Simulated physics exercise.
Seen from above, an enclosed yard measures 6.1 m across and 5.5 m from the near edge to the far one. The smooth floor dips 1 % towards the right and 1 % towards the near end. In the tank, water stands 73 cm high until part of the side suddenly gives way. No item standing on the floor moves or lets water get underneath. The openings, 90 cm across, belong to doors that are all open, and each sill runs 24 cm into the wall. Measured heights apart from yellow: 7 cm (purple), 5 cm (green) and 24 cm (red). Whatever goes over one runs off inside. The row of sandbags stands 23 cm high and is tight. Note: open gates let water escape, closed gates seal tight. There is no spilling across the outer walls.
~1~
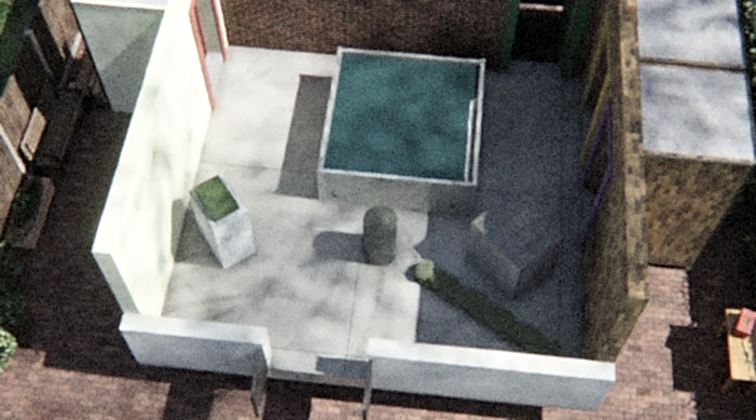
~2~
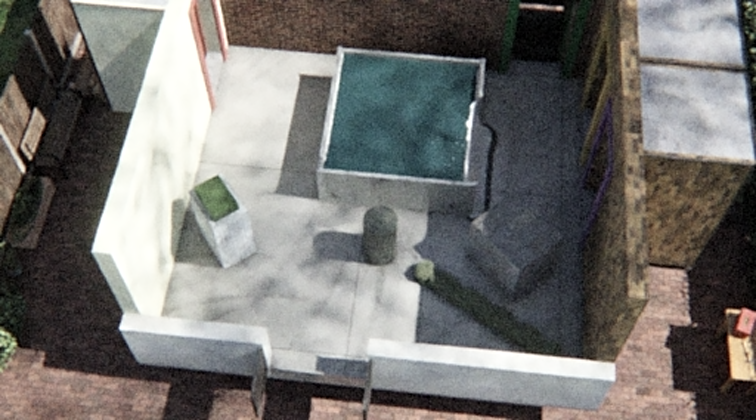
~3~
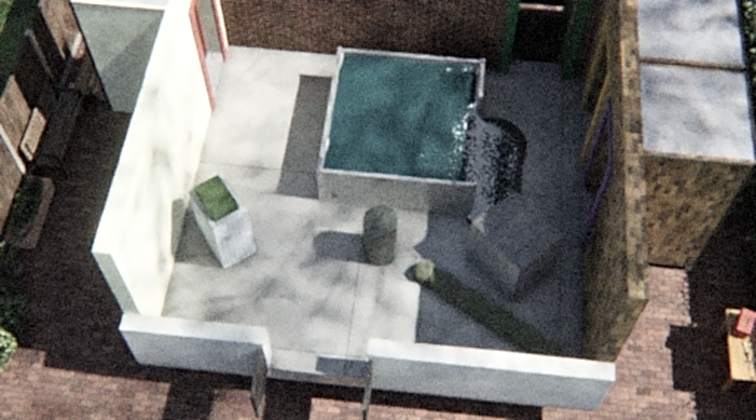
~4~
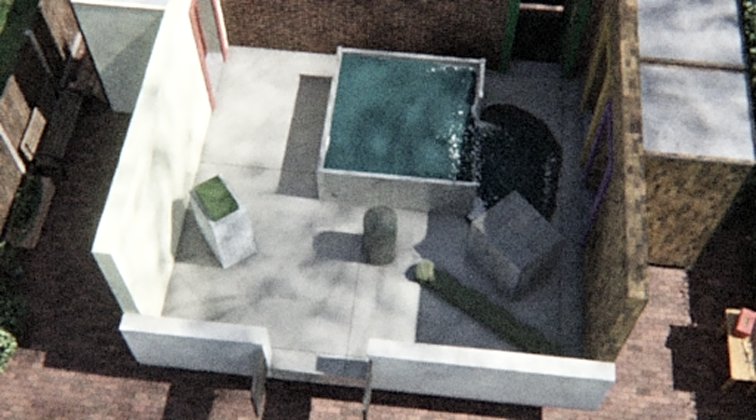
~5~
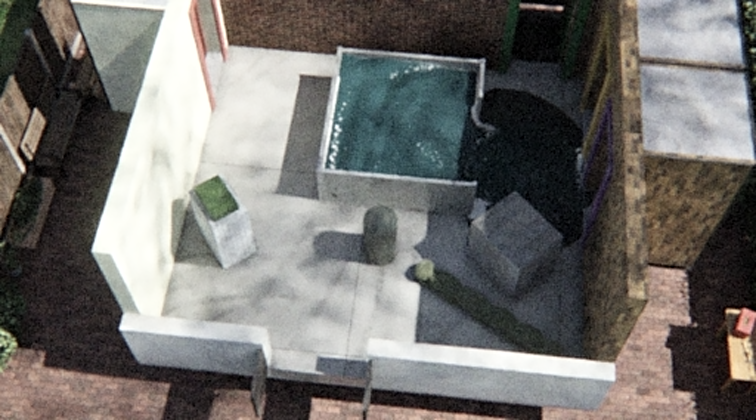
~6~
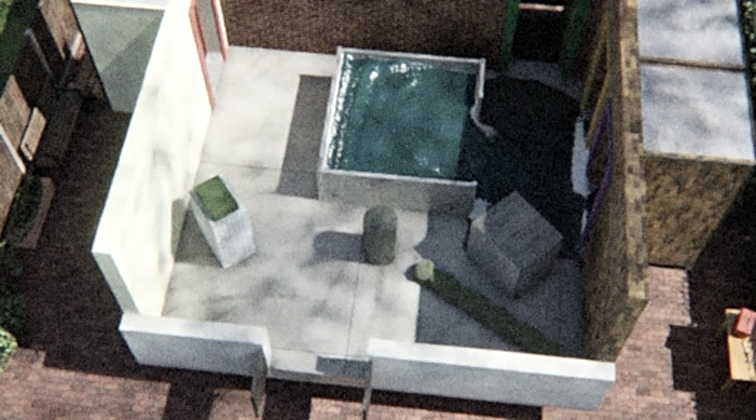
A walled yard with a pale floor lies in sunlight and shade, seen from above by a still camera. A square tank of teal water stands at the back, with a green-topped pale block to the left, a rounded post, a grey block and a long green shape in front. Water breaks out of the tank's right side and spreads darkly across the shaded floor to the right-hand wall.
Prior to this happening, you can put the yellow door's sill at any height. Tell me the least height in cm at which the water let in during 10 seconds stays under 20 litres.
It should be about 34 cm.
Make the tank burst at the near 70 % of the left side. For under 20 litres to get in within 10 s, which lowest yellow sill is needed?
Some 10.5 centimetres.
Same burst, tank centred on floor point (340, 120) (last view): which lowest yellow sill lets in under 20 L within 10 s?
A minimum of about 35 cm.
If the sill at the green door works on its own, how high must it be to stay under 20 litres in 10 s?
At green, roughly 18 cm.
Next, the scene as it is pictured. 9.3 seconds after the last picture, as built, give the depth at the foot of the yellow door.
Lab note: Depth approx. 9.5 cm.
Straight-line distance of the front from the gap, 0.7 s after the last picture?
About 3.4 metres out.
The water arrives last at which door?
Answer: Red.
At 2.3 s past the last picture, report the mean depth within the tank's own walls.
About 27 cm.
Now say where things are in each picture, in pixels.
In the first frame, the tank at (404, 117) is whole and still, 73 cm deep; the yellow door at (595, 96) is dry.
In the second frame, water pours out at (472, 160) and has run 0.3 m, to (492, 138); about 6 cm deep outside, 73 cm at the back.
In the third frame, water pours out at (472, 161) and has run 0.8 m, to (522, 147); about 12 cm deep outside, 73 cm at the back.
In the fourth frame, the gap is at (472, 162), the front 1.3 m out at (555, 169); the back of the tank holds 73 cm.
In the fifth frame, water pours out at (472, 162) and has run 1.8 m, to (586, 198); about 10 cm deep outside, 67 cm at the back.
In the sixth frame, the front is at (598, 236), 2.0 m from the gap at (472, 162); 4.9 m2 of floor is wet, 62 cm left at the back; water is at the yellow door at (595, 96).
Then, 0.7 s after the last picture water covers 25 % of the floor, deepest (50 cm) near (574, 180); 33 cm at the yellow door, 63 litres in over its 12 cm sill.
Then, 2.3 s after the last picture water covers 45 % of the floor, deepest (36 cm) near (573, 384); 25 cm at the yellow door, 239 litres in over its 12 cm sill.
Then, 9.3 s after the last picture water covers 95 % of the floor, deepest (16 cm) near (573, 372); 9 cm at the yellow door, 314 litres in over its 12 cm sill.
At the yellow door as built, the water peaked near 33 cm, 0.9 s after the last picture.
Run again over the same 10 s with other heights there, 45 litres in over 29 cm, 4 litres over 39.5 cm. The limit of 20 litres is kept from about 34 cm up.
